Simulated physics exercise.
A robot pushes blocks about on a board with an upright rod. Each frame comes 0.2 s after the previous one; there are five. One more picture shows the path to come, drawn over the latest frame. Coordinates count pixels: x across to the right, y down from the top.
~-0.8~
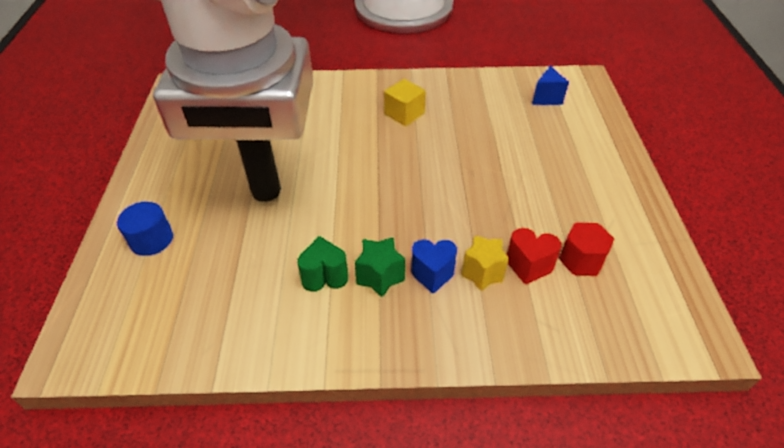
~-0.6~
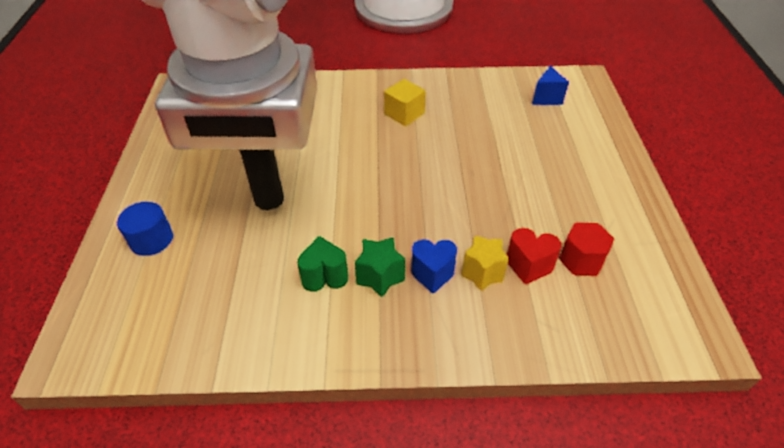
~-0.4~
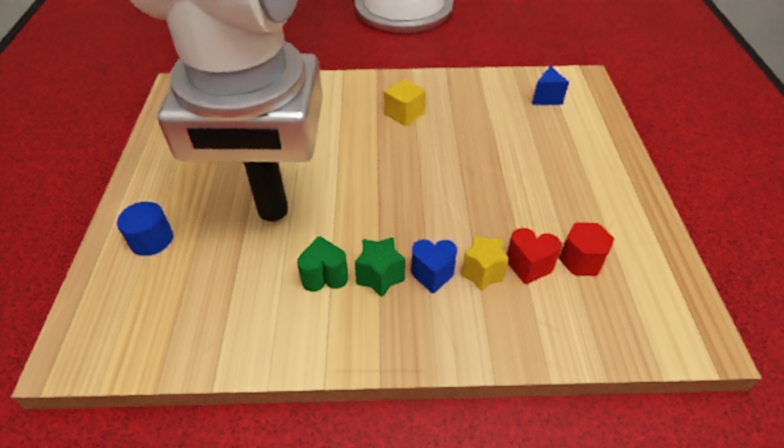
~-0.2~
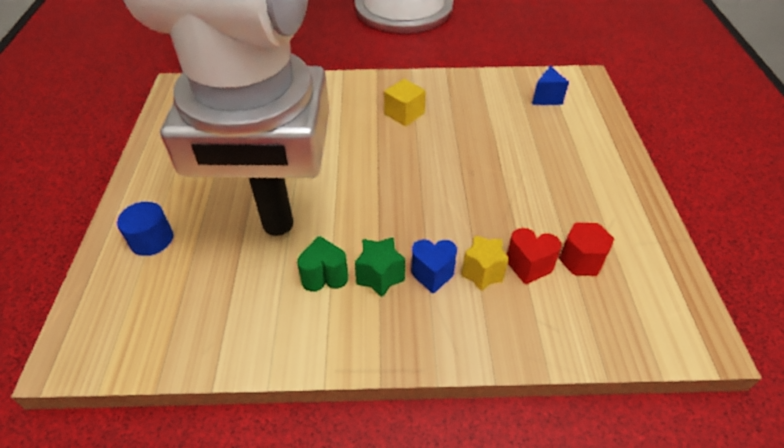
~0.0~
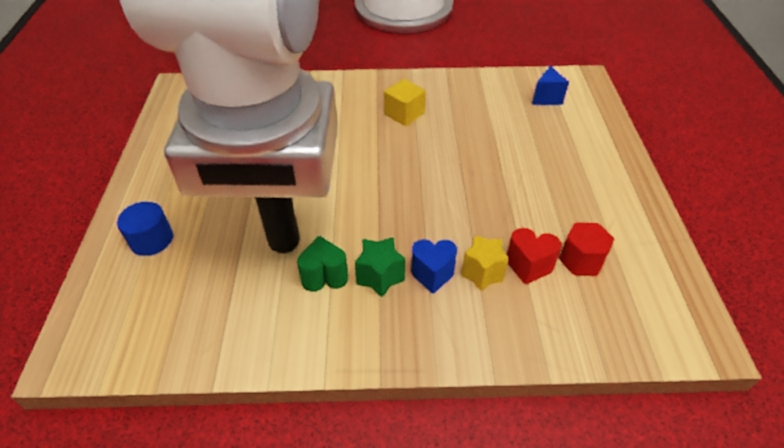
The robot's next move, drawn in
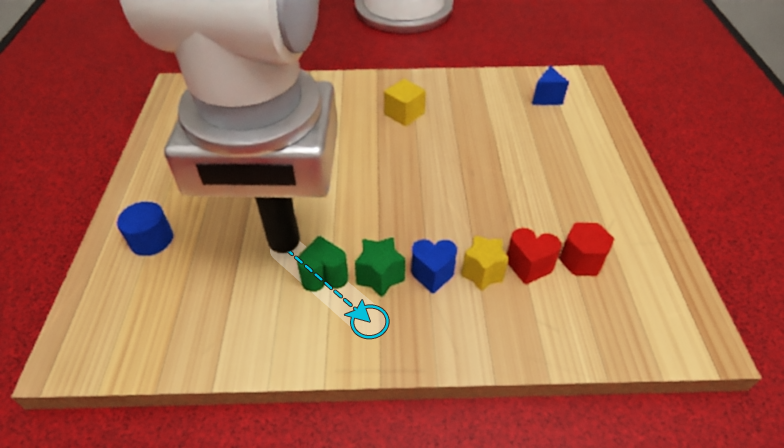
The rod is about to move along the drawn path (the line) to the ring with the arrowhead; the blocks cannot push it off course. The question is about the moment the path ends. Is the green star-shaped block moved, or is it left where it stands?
If the rod follows that path, the green star-shaped block ends up shifted.
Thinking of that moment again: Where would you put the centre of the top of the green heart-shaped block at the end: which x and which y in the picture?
Its top middle will sit at (403, 315).
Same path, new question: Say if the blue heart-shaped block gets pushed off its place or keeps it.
Well, the blue heart-shaped block holds its place.
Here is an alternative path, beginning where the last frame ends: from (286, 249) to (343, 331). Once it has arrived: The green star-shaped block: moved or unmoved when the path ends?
That block moves.
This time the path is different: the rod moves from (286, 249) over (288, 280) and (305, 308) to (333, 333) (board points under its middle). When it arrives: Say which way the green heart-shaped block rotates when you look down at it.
From the top, the block rotates counterclockwise.
The line goes in a line from (286, 249) to (370, 322).
What follows on the original path. One third of the way, rod (311, 265); green heart-shaped block (335, 265); green star-shaped block (383, 254), turned 15° anticlockwise.
Two thirds of the way, rod (340, 290); green heart-shaped block (368, 290); green star-shaped block (391, 258), turned 55° anticlockwise.
At the end, rod (369, 315); green heart-shaped block (403, 315), turned 15° anticlockwise; green star-shaped block (391, 258), turned 55° anticlockwise; blue heart-shaped block unmoved.
